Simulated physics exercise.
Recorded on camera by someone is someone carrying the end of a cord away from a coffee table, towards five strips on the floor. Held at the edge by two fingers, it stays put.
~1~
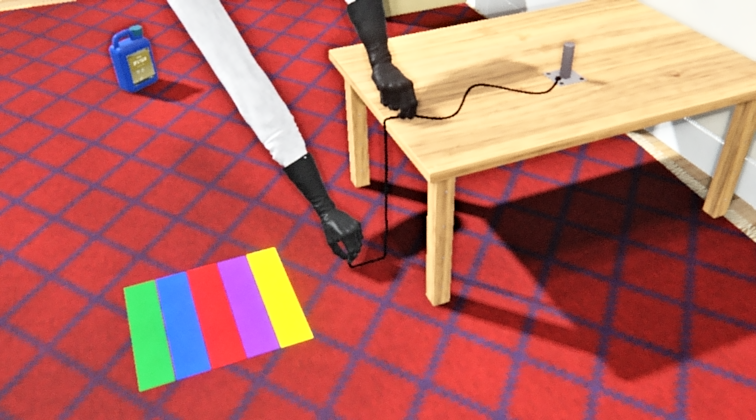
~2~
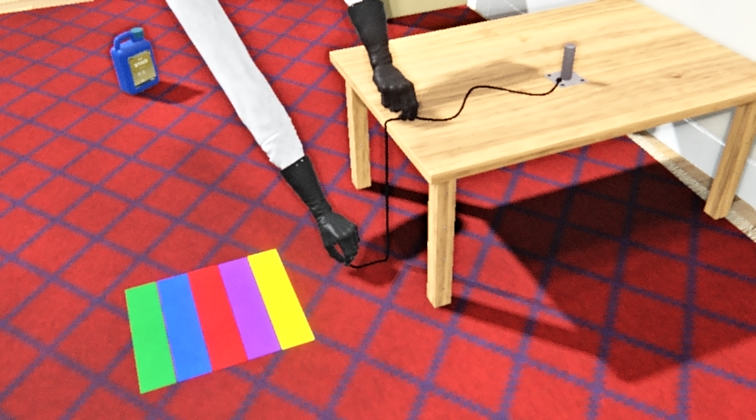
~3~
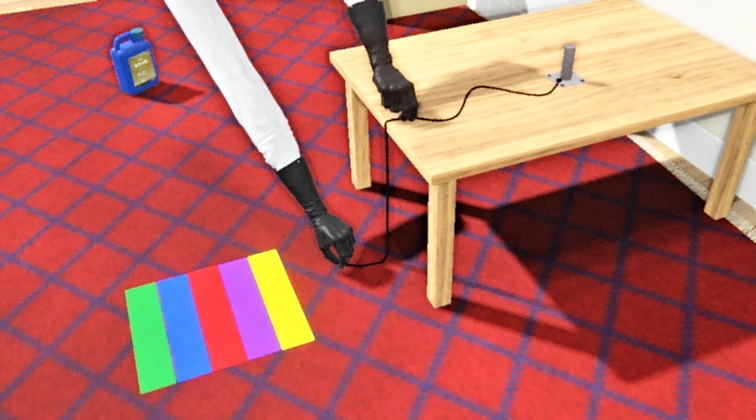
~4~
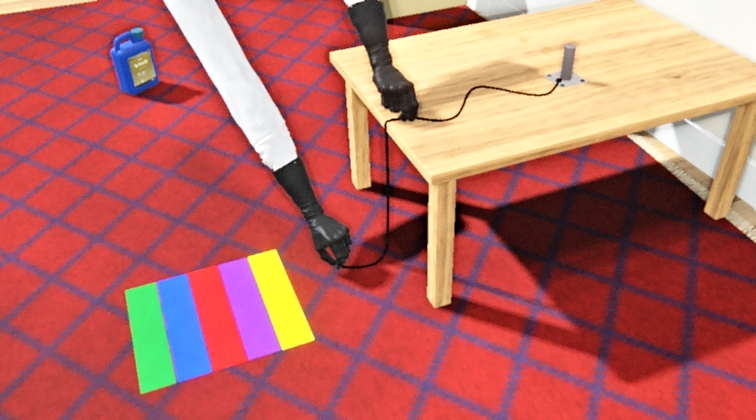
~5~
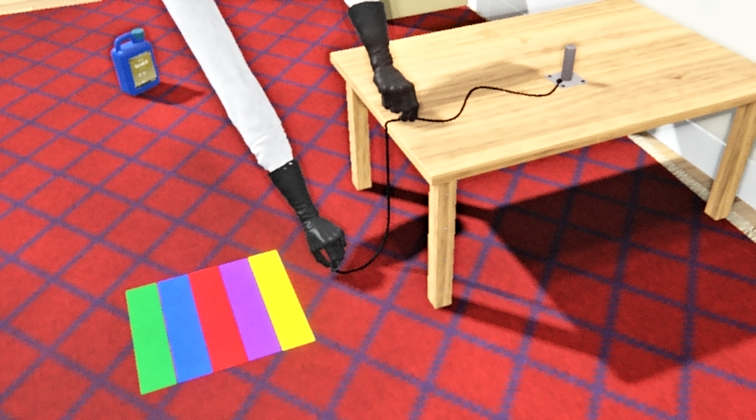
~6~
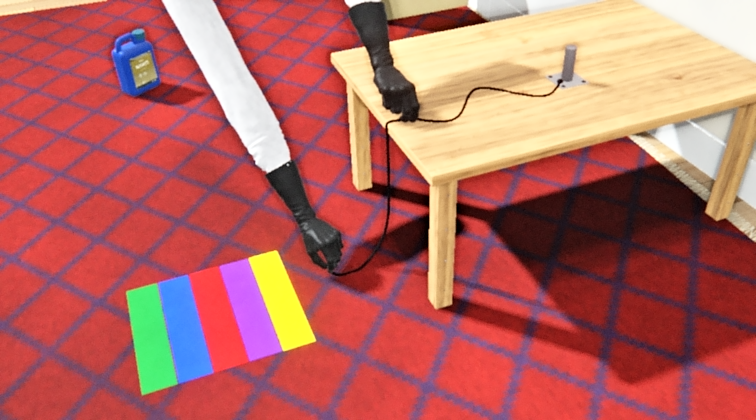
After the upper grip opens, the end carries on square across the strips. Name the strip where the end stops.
Blue.
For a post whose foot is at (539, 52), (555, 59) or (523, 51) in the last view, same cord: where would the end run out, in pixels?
It works out at around (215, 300), (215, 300) and (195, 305) for the three tries.
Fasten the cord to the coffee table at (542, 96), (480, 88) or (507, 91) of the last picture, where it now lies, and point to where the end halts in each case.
First near (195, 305), then near (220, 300), then near (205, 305).
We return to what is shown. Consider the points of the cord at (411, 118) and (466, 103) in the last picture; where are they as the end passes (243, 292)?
The first ends at (380, 148) and the second at (436, 110).
Early on, end near (244, 292); over purple.
Midway, end near (206, 303); over red.
At the end of the slack, end near (185, 309); over blue. The blue one.
